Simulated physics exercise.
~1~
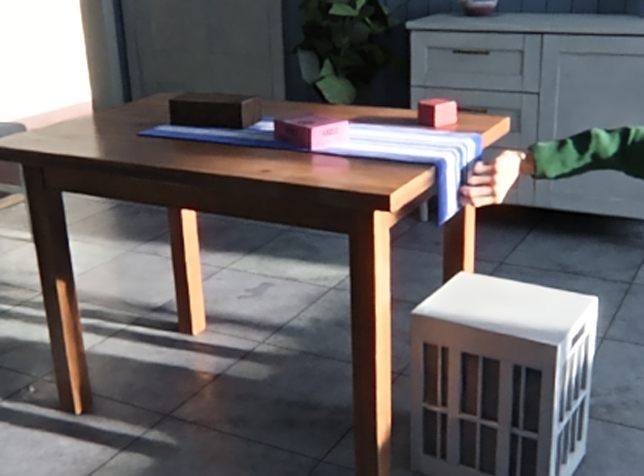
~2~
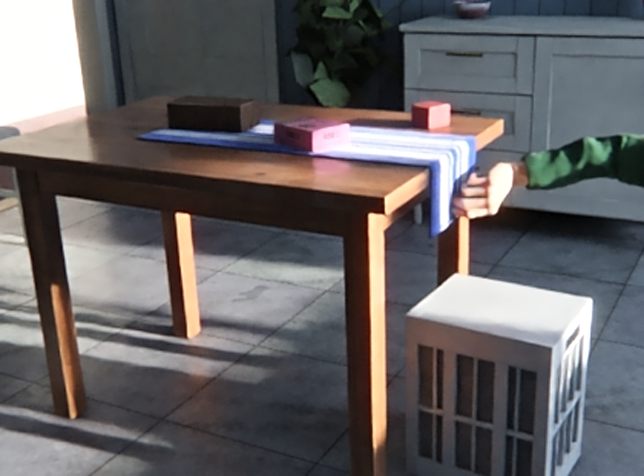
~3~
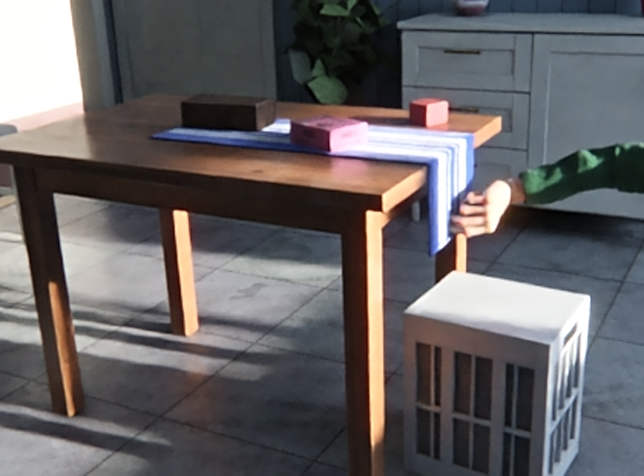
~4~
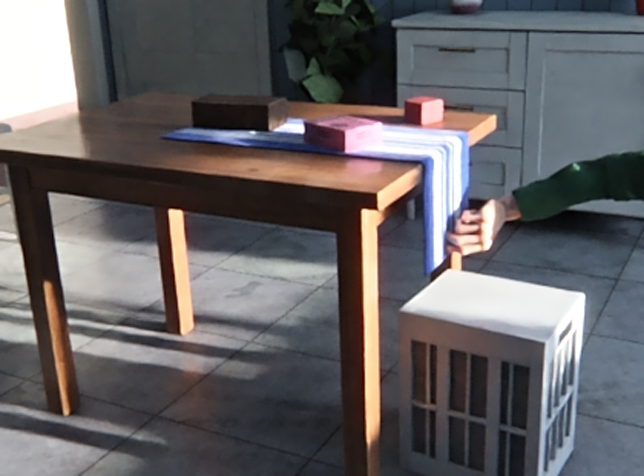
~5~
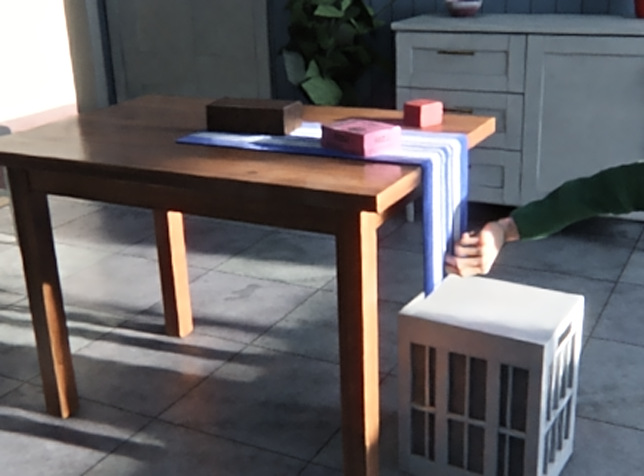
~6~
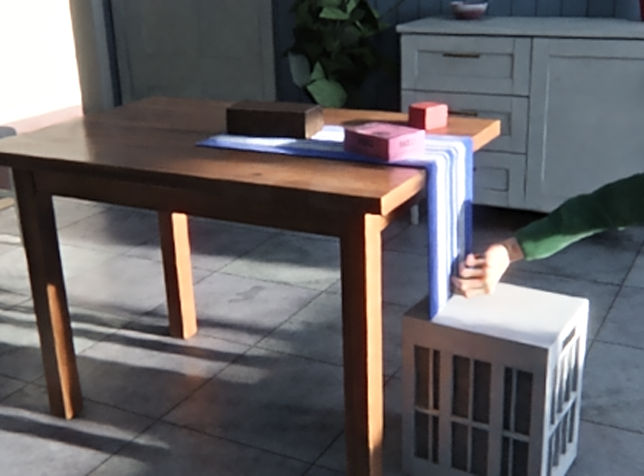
A hand pulls a striped blue cloth down onto a white crate, carrying two boxes along.
